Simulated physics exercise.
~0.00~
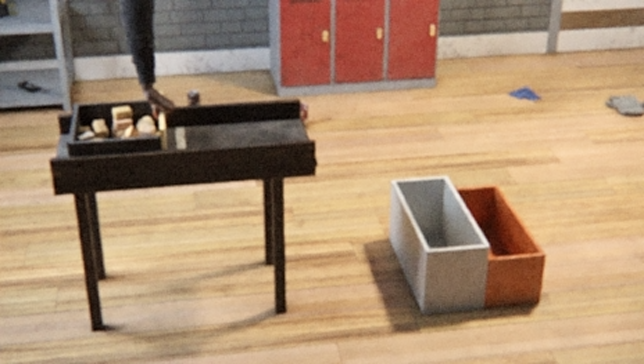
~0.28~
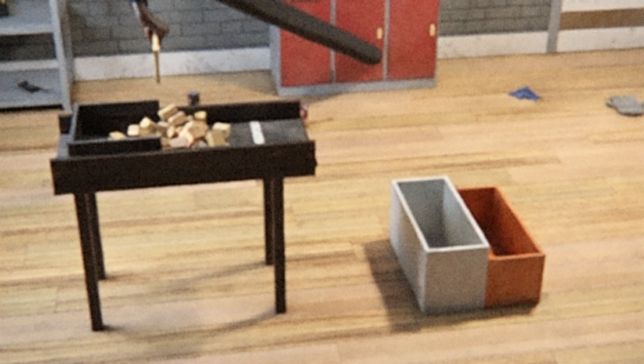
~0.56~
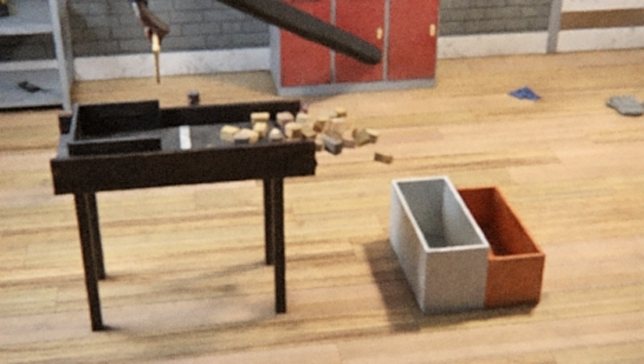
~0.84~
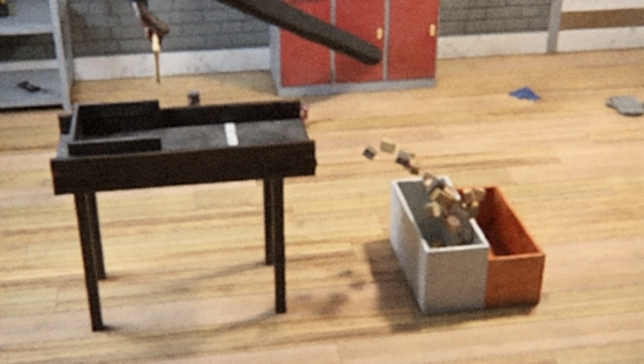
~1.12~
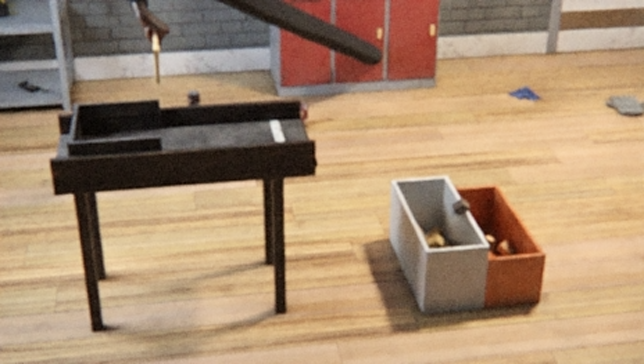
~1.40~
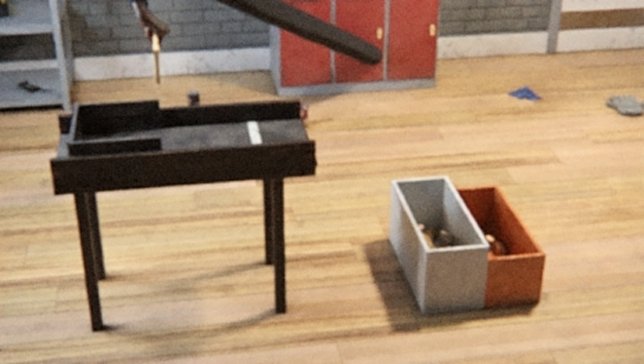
The video shows a gate lifting from a black pen on a raised belt, which carries loose wooden blocks rightward and throws them off its end in an arc; they drop into a white bin and the orange tote beside it, most landing in the white bin.
